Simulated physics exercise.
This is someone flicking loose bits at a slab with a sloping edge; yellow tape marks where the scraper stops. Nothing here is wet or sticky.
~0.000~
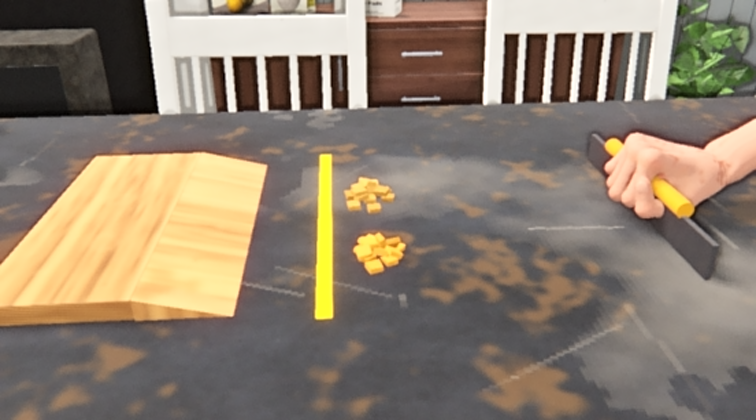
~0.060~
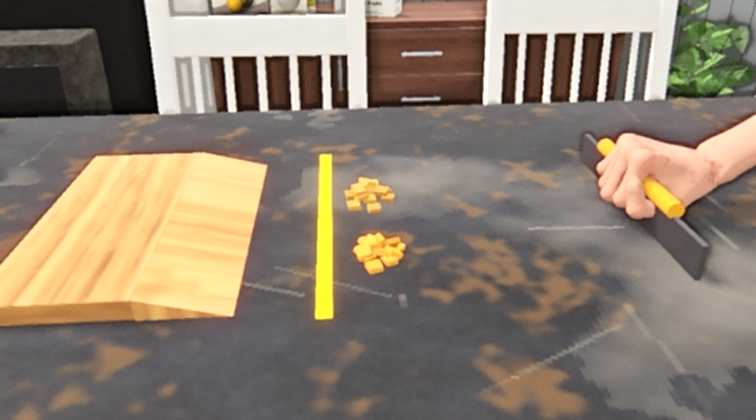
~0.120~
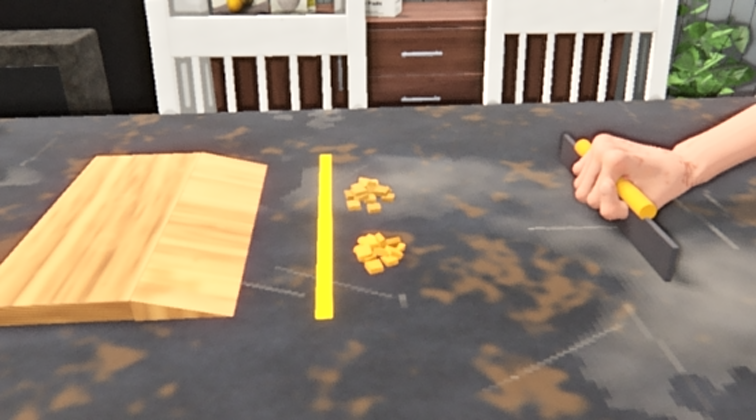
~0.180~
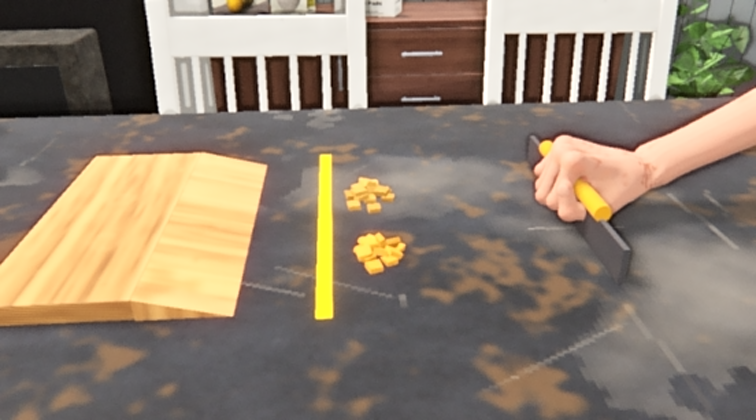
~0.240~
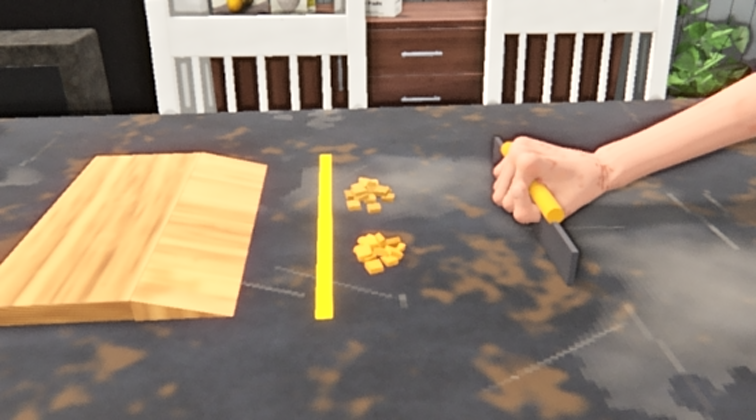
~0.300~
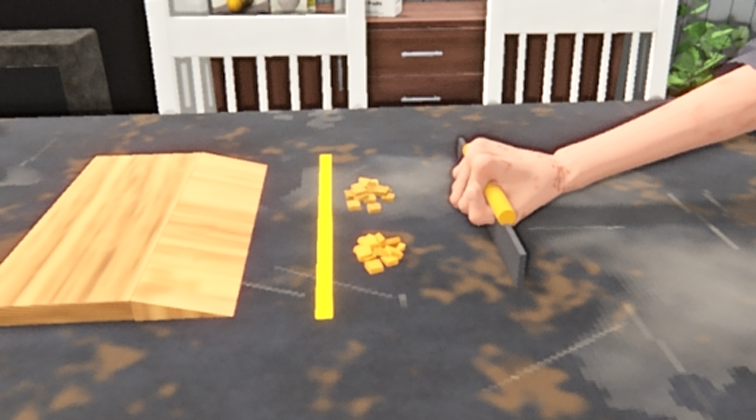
A hand slides a black scraper with a yellow handle left across the dark table.
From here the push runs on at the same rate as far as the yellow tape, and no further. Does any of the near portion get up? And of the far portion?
In the end the near portion stalls before the top, and the far portion stalls before the top.
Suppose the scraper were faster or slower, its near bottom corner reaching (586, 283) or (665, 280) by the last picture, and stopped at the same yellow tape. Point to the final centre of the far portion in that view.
One: (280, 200). Two: (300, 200).
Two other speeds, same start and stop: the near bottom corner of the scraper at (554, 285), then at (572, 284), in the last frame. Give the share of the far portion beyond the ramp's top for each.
Near 0 % and 0 %.
After 0.43 s, scraper still moving, near (390, 189); near portion the whole lot short of the ramp; far portion the whole lot short of the ramp.
After 0.58 s, scraper stopped at the yellow tape; near portion the whole lot short of the ramp; far portion the whole lot short of the ramp.
After 0.86 s, scraper stopped at the yellow tape; near portion near a third on the ramp, near two thirds short of the ramp; far portion near a quarter on the ramp, the bulk short of the ramp.
In the end (1.1 s), scraper stopped at the yellow tape; near portion none at all past the top, near a third on the ramp, near two thirds short of the ramp; far portion none at all past the top, near a quarter on the ramp, the bulk short of the ramp.
